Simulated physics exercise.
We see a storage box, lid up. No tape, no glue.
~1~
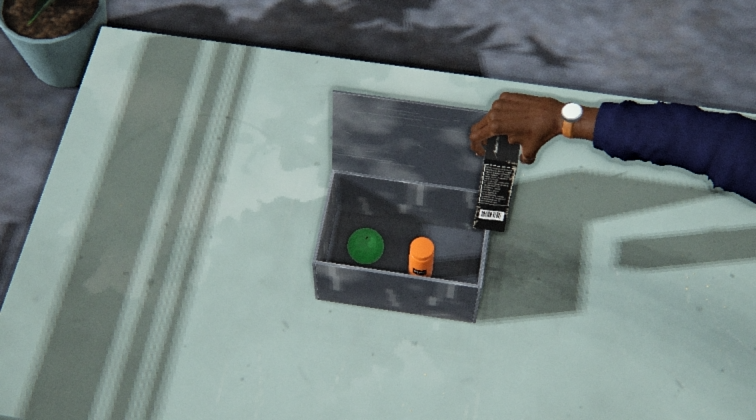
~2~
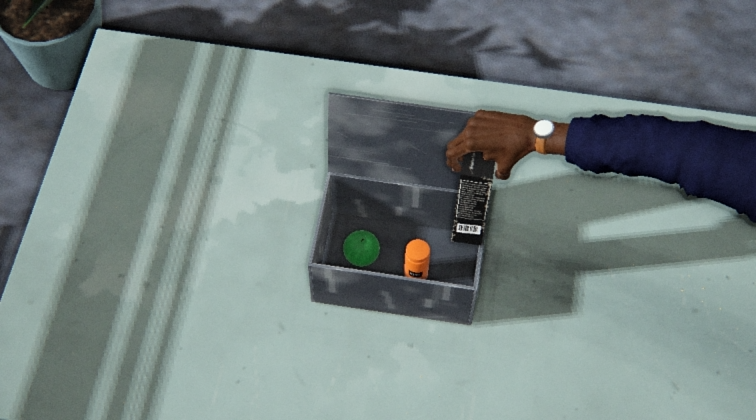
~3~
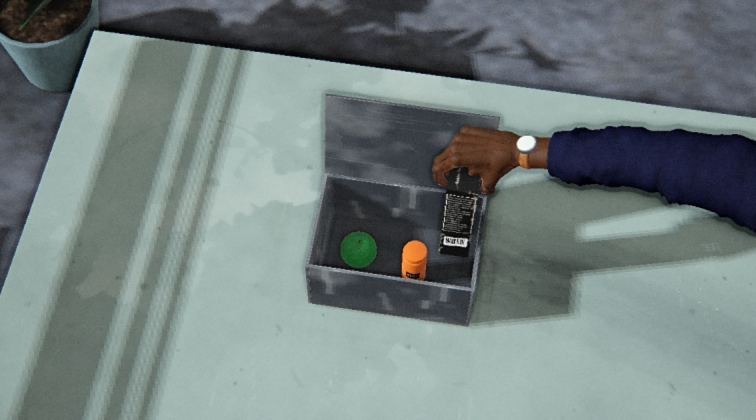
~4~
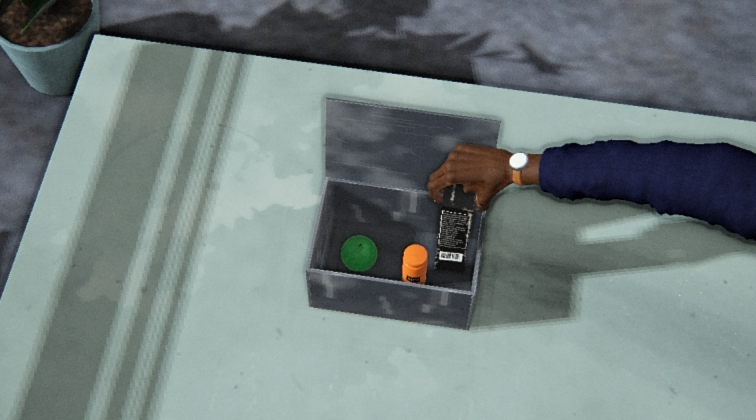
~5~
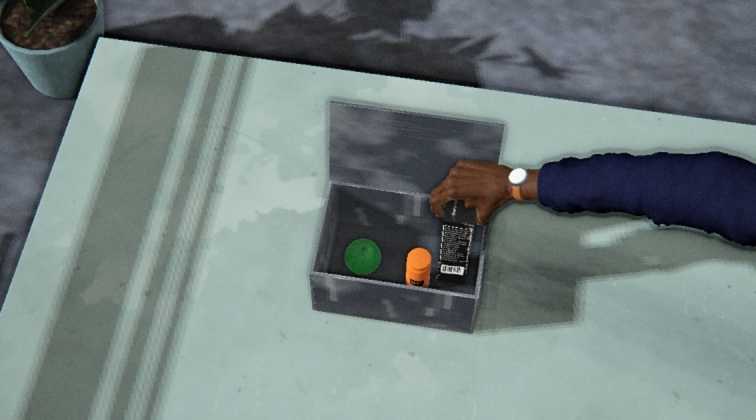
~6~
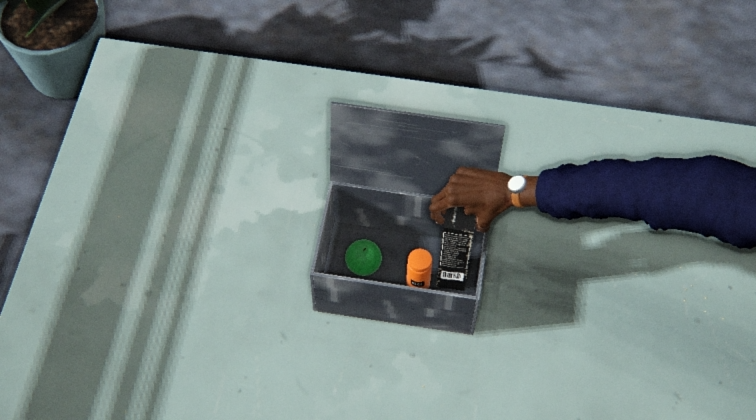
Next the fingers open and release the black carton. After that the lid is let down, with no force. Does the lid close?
It stays ajar.
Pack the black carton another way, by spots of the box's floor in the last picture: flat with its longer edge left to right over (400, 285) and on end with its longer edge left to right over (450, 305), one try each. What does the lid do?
In the first case it sits on the rim; in the second case it stays ajar.
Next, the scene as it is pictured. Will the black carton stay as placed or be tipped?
The black carton tips.
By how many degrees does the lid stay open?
About 25°.
Then, 1.50 s after the last picture, lid 65° above the rim.
Then, 2.30 s after the last picture, lid 32° above the rim; black carton tipped 24° from how it was near (453, 268).
At rest, lid 27° above the rim; moved from the start, black carton; the other 2 in place. Seen from the same camera at the end, black carton near (452, 273).
